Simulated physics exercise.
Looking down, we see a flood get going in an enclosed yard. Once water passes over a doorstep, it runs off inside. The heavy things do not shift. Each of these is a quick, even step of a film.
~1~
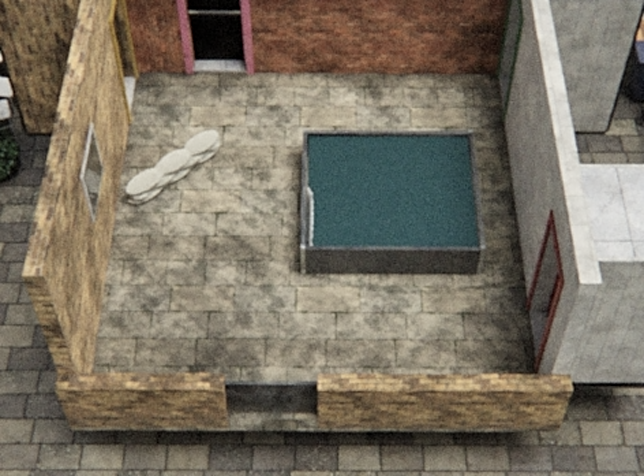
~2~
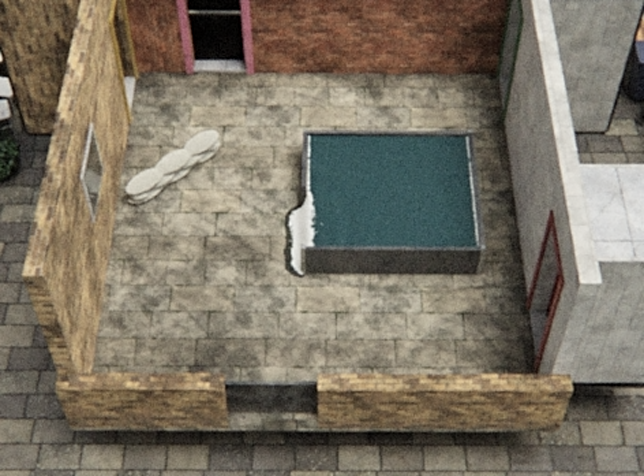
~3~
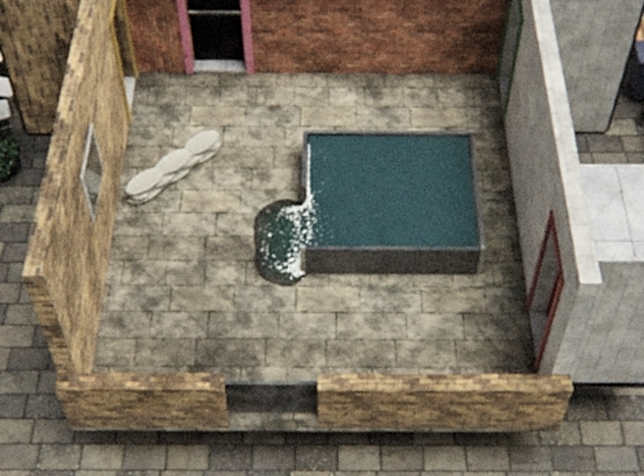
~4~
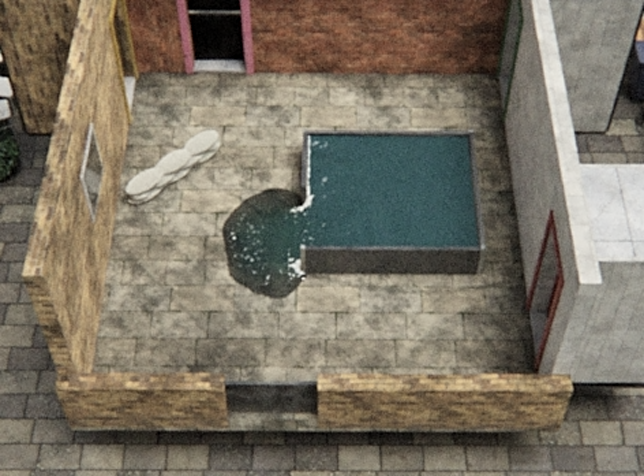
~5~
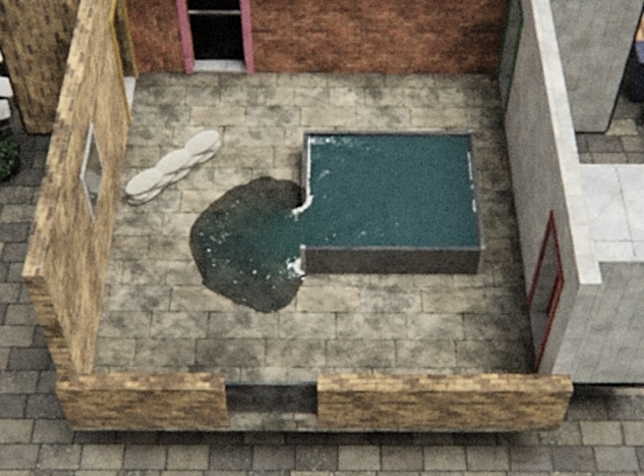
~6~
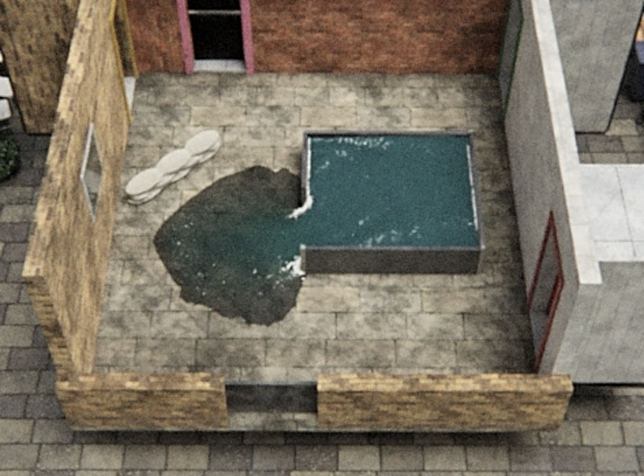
Water pouring through a gap in the left side of a square tank, spreading leftward across a walled paved yard.
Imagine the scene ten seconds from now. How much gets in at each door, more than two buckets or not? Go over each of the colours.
At the end, yellow door: Not beyond two buckets, red door: Beyond two buckets, pink door: Not beyond two buckets, green door: Not beyond two buckets.
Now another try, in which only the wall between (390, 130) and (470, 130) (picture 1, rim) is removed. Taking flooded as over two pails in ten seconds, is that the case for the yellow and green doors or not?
I'd say the yellow crosses the line and the green crosses the line.
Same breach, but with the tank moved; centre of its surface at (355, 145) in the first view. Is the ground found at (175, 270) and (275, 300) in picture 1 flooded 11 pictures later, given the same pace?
Points in order: Inundated; bare.
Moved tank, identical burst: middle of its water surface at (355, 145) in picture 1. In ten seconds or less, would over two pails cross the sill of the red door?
Briefly, red crosses the line.
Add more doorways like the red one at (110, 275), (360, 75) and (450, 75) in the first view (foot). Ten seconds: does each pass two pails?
Result, in listed order - beats the mark, misses the mark, misses the mark.
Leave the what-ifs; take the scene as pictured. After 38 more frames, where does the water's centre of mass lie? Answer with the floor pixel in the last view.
I'd say around (288, 259).
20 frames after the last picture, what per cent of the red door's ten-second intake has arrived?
Roughly 0 per cent.
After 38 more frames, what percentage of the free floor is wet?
It comes out near 75 percent.
A moment on, water covers 25 % of the floor; the yellow door not reached, the red door not reached, the pink door not reached, the green door not reached.
Next, water covers 30 % of the floor; the yellow door not reached, the red door not reached, the pink door not reached, the green door not reached.
Then, water covers 40 % of the floor; the yellow door wet at the sill, nothing in, the red door not reached, the pink door not reached, the green door not reached.
Later, water covers 75 % of the floor; the yellow door wet at the sill, nothing in, the red door under two buckets in, the pink door wet at the sill, nothing in, the green door not reached.
In the end, water covers 95 % of the floor; the yellow door wet at the sill, nothing in, the red door far over two buckets in, the pink door wet at the sill, nothing in, the green door wet at the sill, nothing in.
